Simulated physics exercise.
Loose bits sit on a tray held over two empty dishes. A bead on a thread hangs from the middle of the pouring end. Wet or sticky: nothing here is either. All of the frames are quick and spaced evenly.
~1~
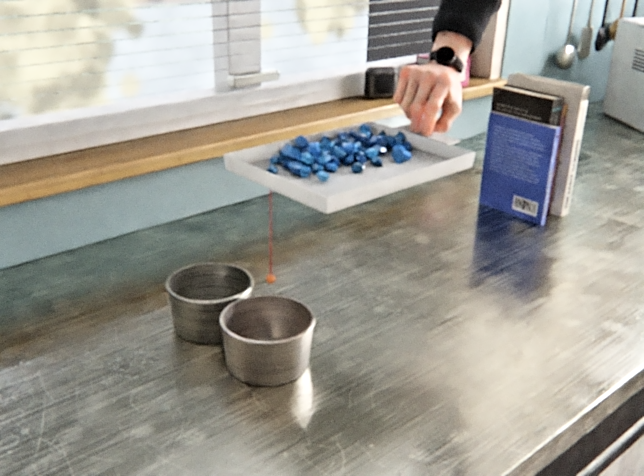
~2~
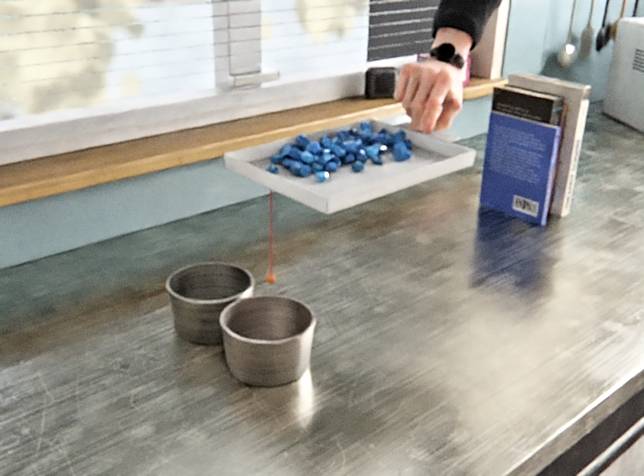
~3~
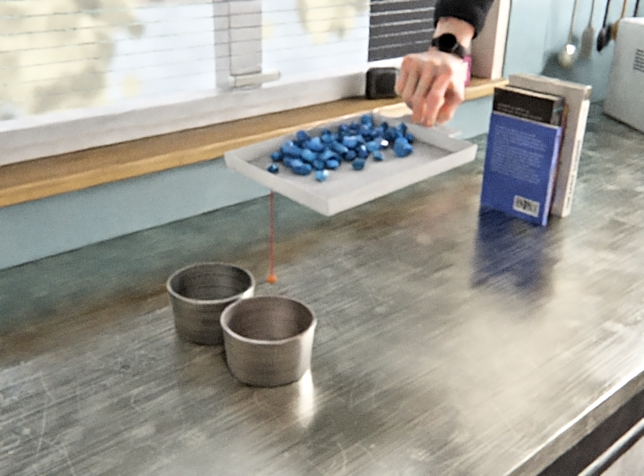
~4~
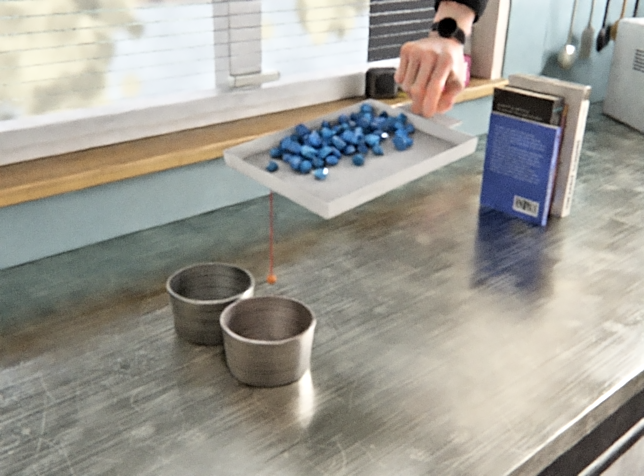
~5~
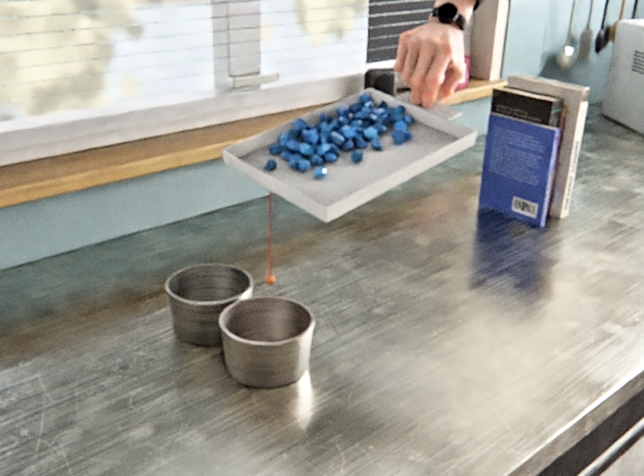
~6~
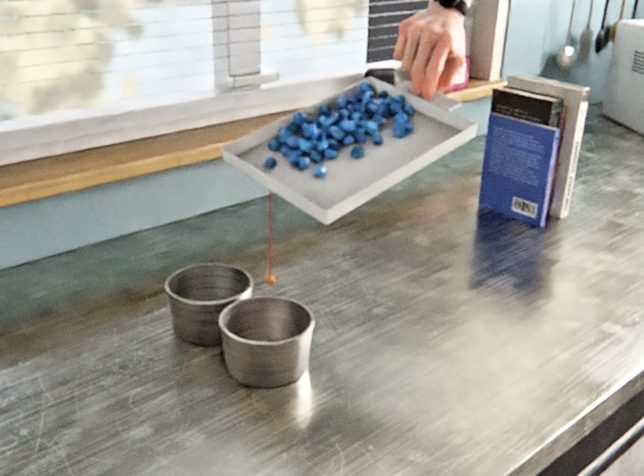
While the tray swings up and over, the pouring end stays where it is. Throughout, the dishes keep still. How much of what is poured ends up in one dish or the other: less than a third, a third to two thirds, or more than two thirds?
The dishes collect at least a third and at most two thirds of the load.
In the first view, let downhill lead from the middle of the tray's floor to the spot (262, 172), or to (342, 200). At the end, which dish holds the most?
Try one: Left-side dish; try two: Right-side dish.
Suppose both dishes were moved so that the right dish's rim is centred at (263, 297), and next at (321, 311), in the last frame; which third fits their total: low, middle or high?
First: Under a third. Second: Between a third and two thirds.
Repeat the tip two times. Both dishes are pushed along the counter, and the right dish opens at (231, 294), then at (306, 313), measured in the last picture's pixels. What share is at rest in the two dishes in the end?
You'd end up with around 0 per cent and then around 70 per cent.
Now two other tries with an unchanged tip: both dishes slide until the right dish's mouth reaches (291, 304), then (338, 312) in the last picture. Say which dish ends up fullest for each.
In turn: The dish on the right-hand side, then the dish on the right-hand side.
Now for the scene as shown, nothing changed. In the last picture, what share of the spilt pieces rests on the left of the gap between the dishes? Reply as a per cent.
Roughly 0 in a hundred.
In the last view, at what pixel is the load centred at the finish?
About (286, 362).
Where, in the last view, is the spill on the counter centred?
About (340, 383) in the last picture.
Just after the last frame, tray tipped steeply; the larger part on the tray; about a tenth in the air.
A moment on, tray tipped right over; roughly half on the tray; roughly a quarter in the right dish; roughly a quarter outside both; about a tenth in the air.
Further on, tray tipped past a quarter turn; roughly half in the right dish; roughly half outside both.
When it is over, tray tipped past a quarter turn; roughly half in the right dish; not one in the left dish; roughly half outside both.
